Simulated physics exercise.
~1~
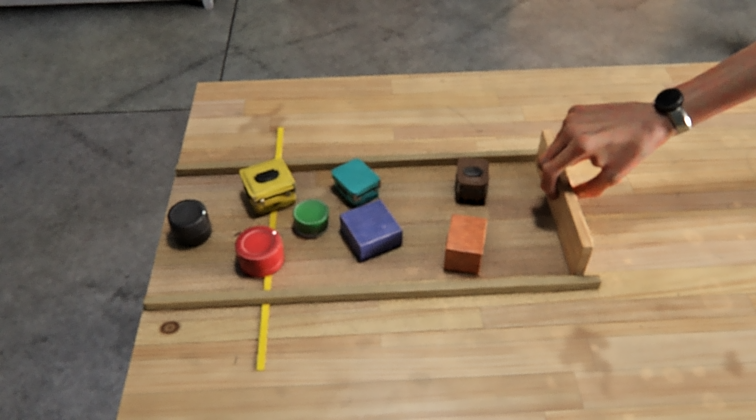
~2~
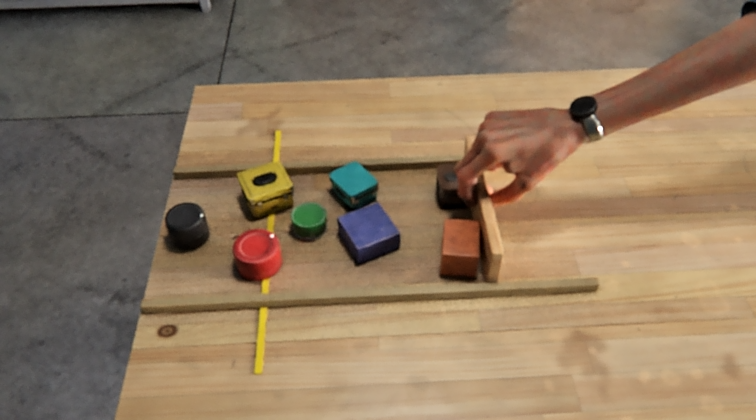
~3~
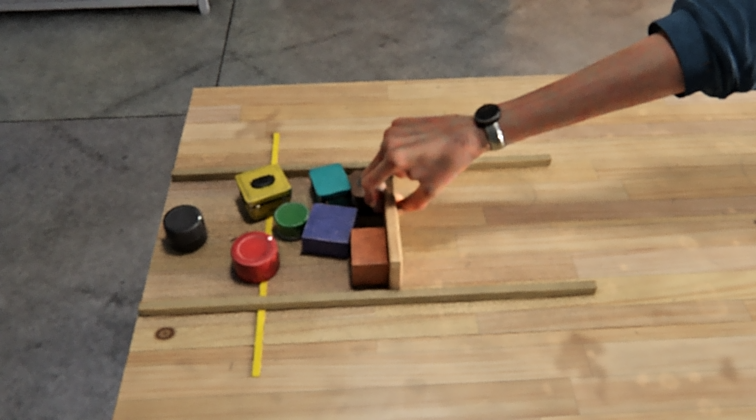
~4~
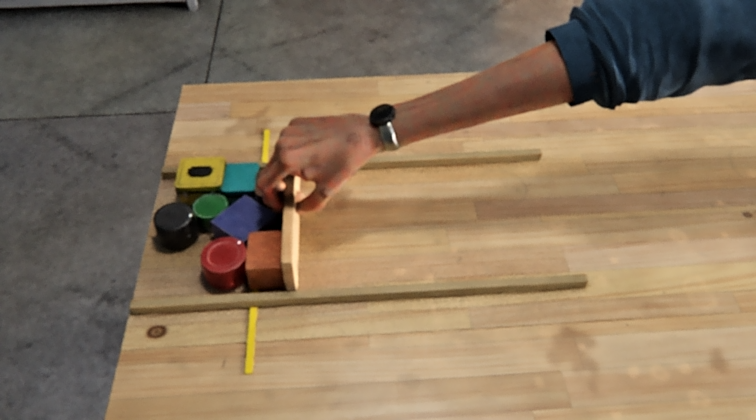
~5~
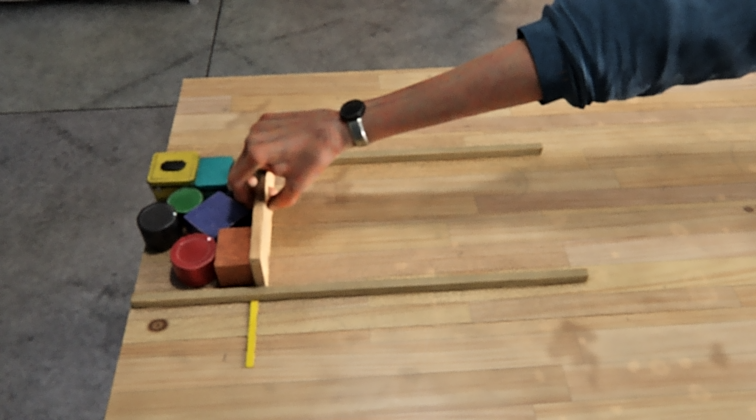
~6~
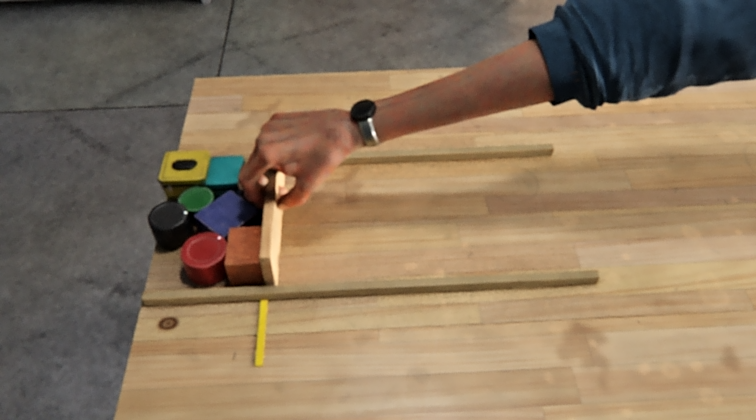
A hand slid an upright wooden board leftward between two rails on a wooden table, gathering the orange, brown, blue and turquoise blocks, then the other small items, into a cluster near the table's end, where it stopped with nothing fallen.
